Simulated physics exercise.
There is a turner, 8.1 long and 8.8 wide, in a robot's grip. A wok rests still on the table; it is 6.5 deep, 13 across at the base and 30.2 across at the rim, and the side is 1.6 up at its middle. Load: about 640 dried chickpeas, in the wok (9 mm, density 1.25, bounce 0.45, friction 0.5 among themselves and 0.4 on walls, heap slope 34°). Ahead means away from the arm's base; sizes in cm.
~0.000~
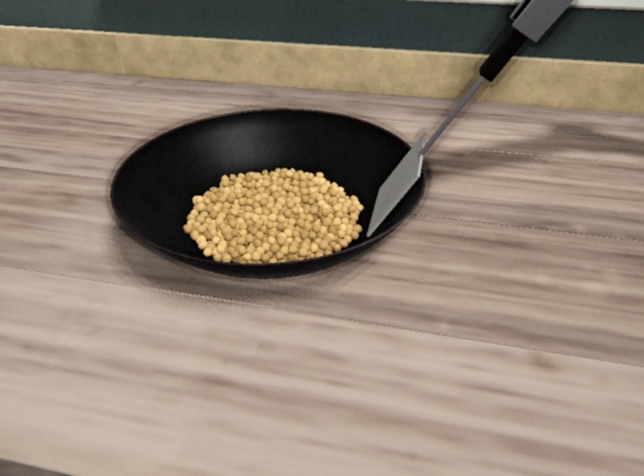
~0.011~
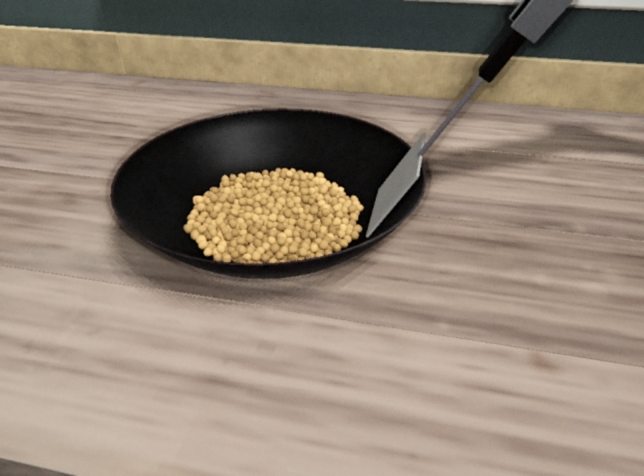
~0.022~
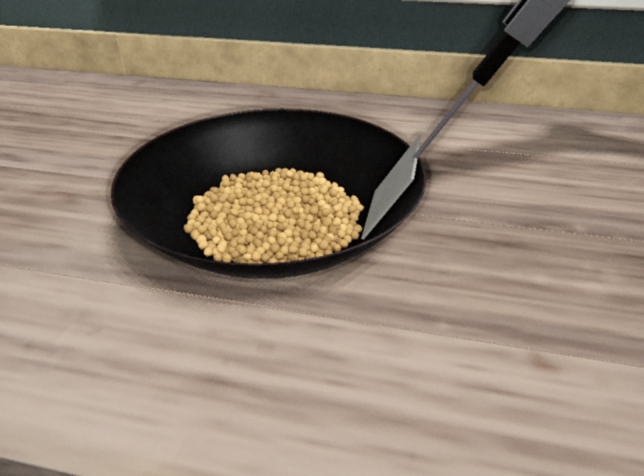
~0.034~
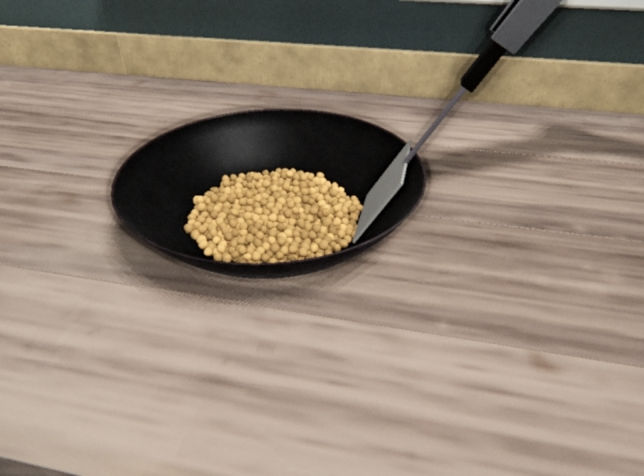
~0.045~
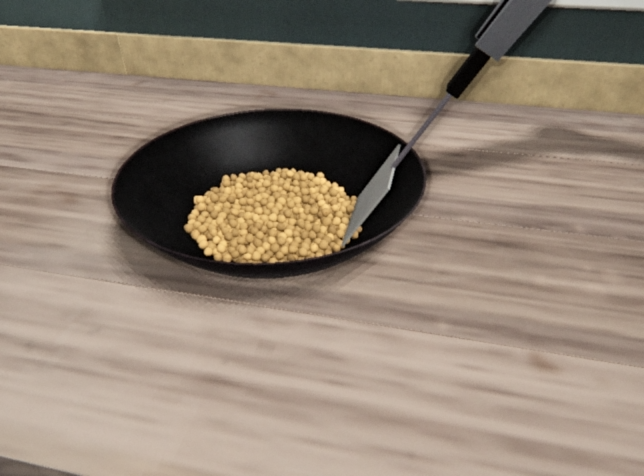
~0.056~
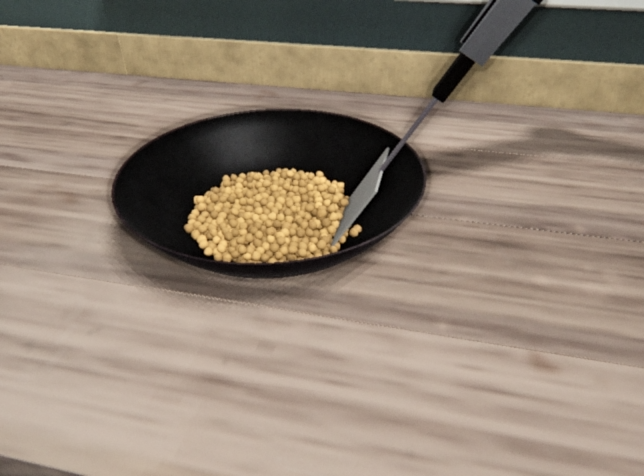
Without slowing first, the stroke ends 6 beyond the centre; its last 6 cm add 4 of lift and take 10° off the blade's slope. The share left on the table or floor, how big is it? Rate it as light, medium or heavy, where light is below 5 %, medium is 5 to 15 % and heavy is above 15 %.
Rating: Light.
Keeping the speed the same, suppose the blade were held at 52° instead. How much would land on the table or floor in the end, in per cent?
In that case around 5 per cent.
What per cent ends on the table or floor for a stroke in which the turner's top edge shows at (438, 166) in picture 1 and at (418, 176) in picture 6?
Some 0 per cent.
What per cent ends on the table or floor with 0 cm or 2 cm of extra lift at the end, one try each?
You'd get some 0 per cent with the first setting and some 0 per cent with the second.
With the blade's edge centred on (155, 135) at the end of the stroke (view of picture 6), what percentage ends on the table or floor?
30 %.
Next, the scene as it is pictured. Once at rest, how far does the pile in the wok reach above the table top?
It reaches about 6.0 cm.
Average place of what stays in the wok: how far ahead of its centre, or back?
Ahead of centre, roughly 5.0 centimetres.
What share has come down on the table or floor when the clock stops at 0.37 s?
0 %.
After 0.10 s, sloping 60°, highest piece 7 above the table; 641 in the wok.
After 0.15 s, sloping 57°, highest piece 8 above the table; 641 in the wok.
After 0.37 s, sloping 50°, highest piece 9 above the table; 633 in the wok, 2 on the table or floor, 6 on the blade or in flight.
After 1.42 s, sloping 50°, highest piece 7 above the table; 633 in the wok, 8 on the table or floor.
In the end, 633 in the wok, 8 on the table or floor. That is 1 % on the table or floor.
